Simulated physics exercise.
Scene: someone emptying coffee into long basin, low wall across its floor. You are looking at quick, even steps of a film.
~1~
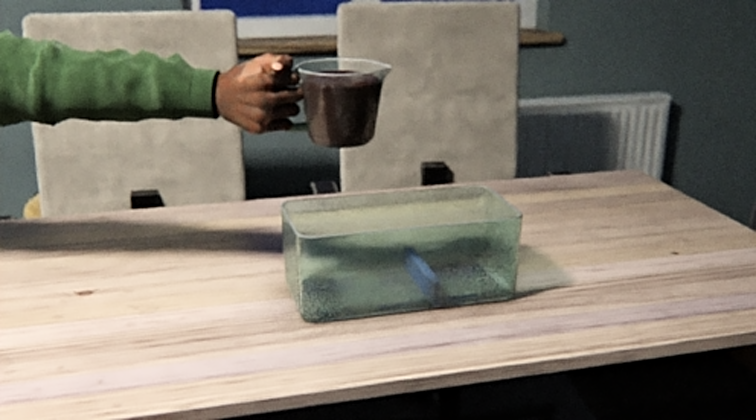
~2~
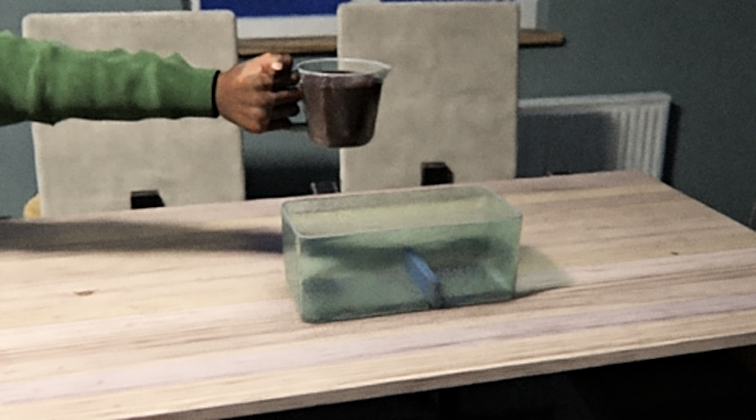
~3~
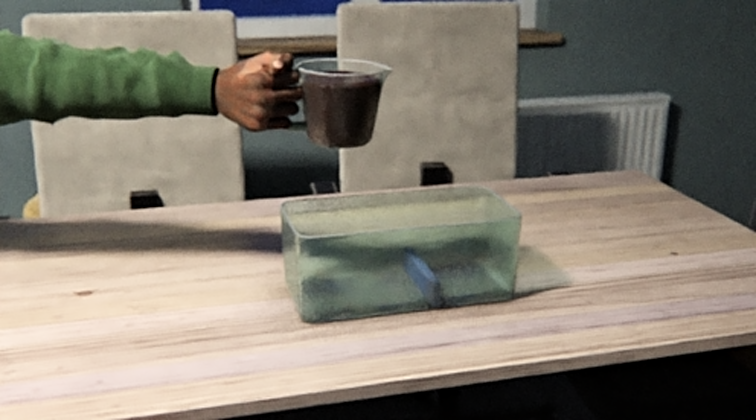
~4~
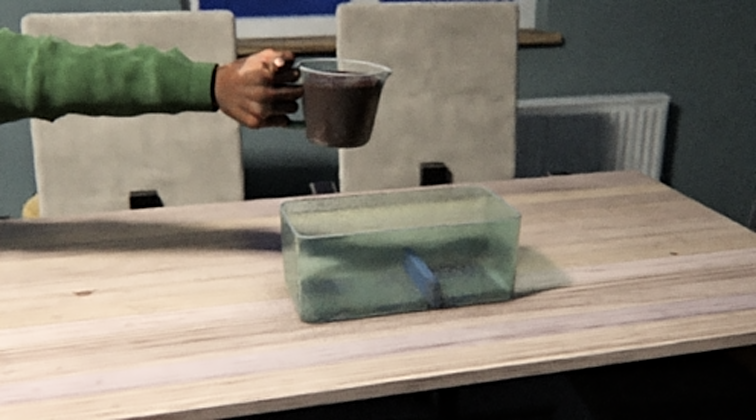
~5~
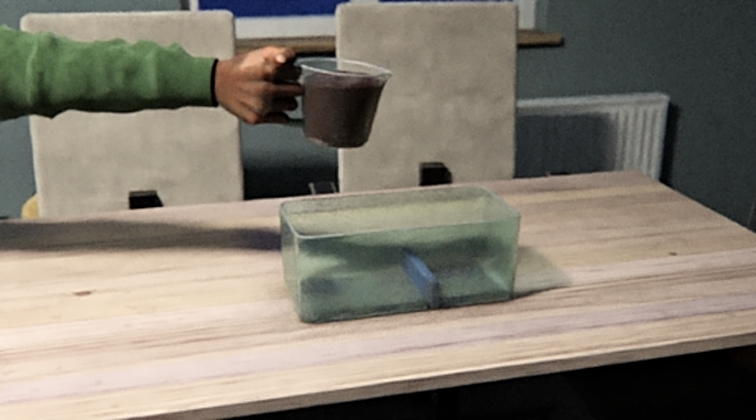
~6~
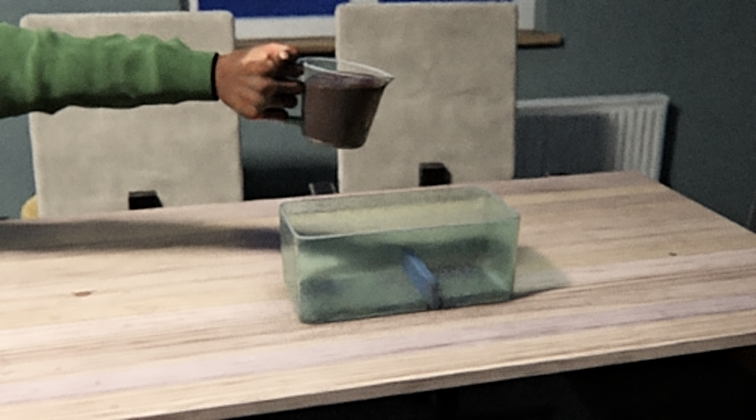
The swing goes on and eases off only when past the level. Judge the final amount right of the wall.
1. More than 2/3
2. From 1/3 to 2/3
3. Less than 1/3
1.
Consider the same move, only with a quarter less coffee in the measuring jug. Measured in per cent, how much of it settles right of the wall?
Near 70 %.
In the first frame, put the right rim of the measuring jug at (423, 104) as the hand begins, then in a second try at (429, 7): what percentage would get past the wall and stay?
The first gives 85 %, the second 60 %.
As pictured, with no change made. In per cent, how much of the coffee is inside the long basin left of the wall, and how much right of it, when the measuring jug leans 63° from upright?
0 per cent left, 10 per cent right.
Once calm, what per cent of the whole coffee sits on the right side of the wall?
It works out to around 75 percent.
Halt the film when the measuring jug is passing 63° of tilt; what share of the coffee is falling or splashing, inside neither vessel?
It's about 20 per cent.
A moment on, the measuring jug is tipped part way and 67 per cent is still to pour, 0 is left of the wall and 12 right of it.
Next, the measuring jug is tipped right over and 9 per cent is still to pour, 9 is left of the wall and 71 right of it.
Then the measuring jug is tipped right over and 0 per cent is still to pour, 25 is left of the wall and 75 right of it.
Later the measuring jug is tipped right over and 0 per cent is still to pour, 25 is left of the wall and 75 right of it.
At rest 25 per cent lies left of the wall, 74 right of it and 1 outside.
